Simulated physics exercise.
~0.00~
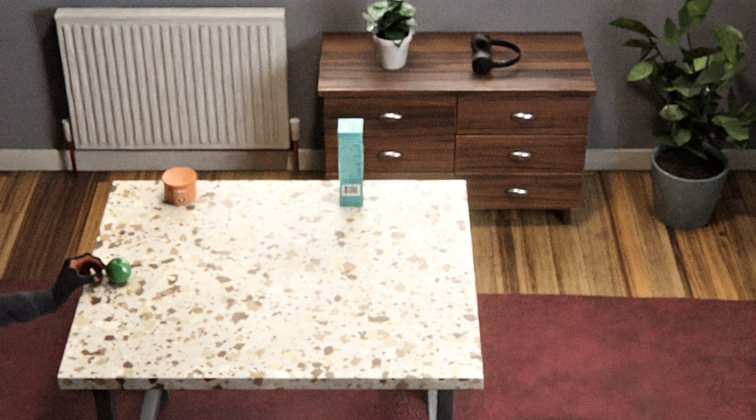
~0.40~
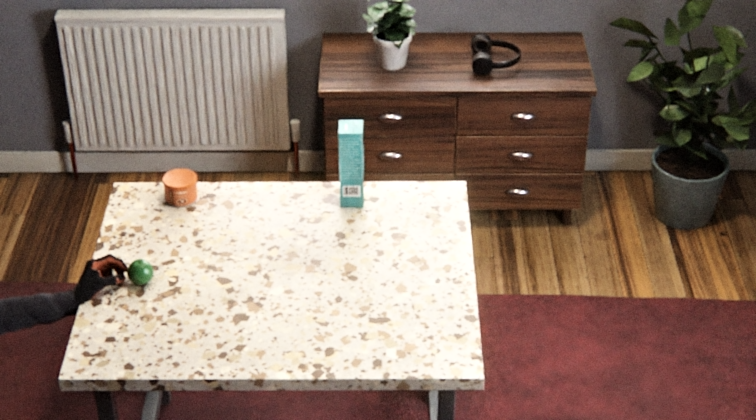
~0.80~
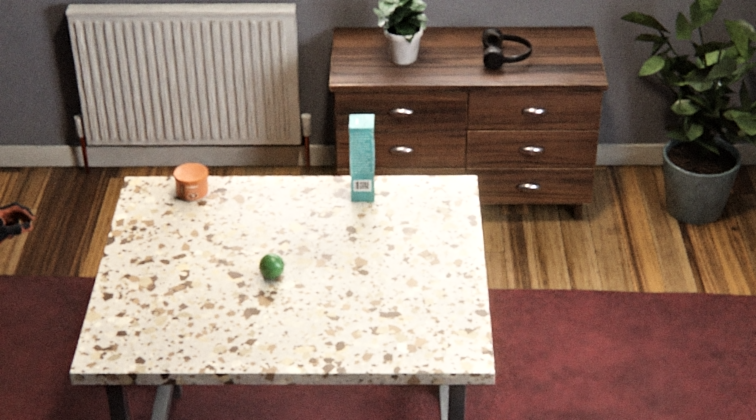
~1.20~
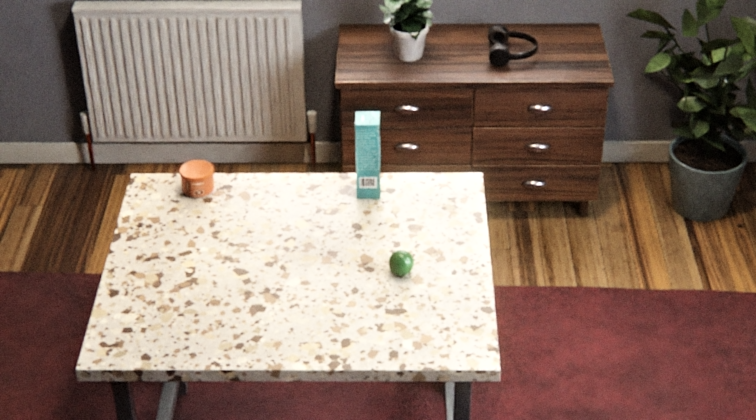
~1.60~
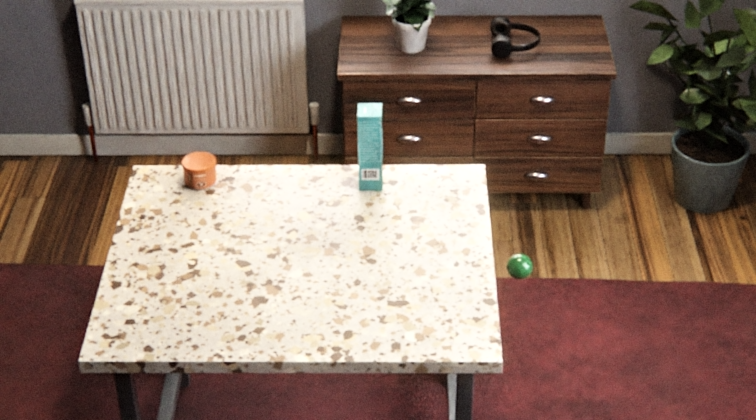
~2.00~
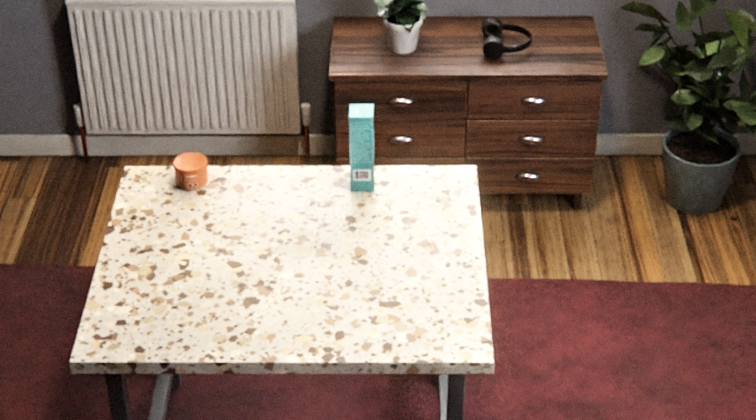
On a speckled table, a dark-gloved hand sending a green apple rolling right past a tub and carton until it drops off the edge.
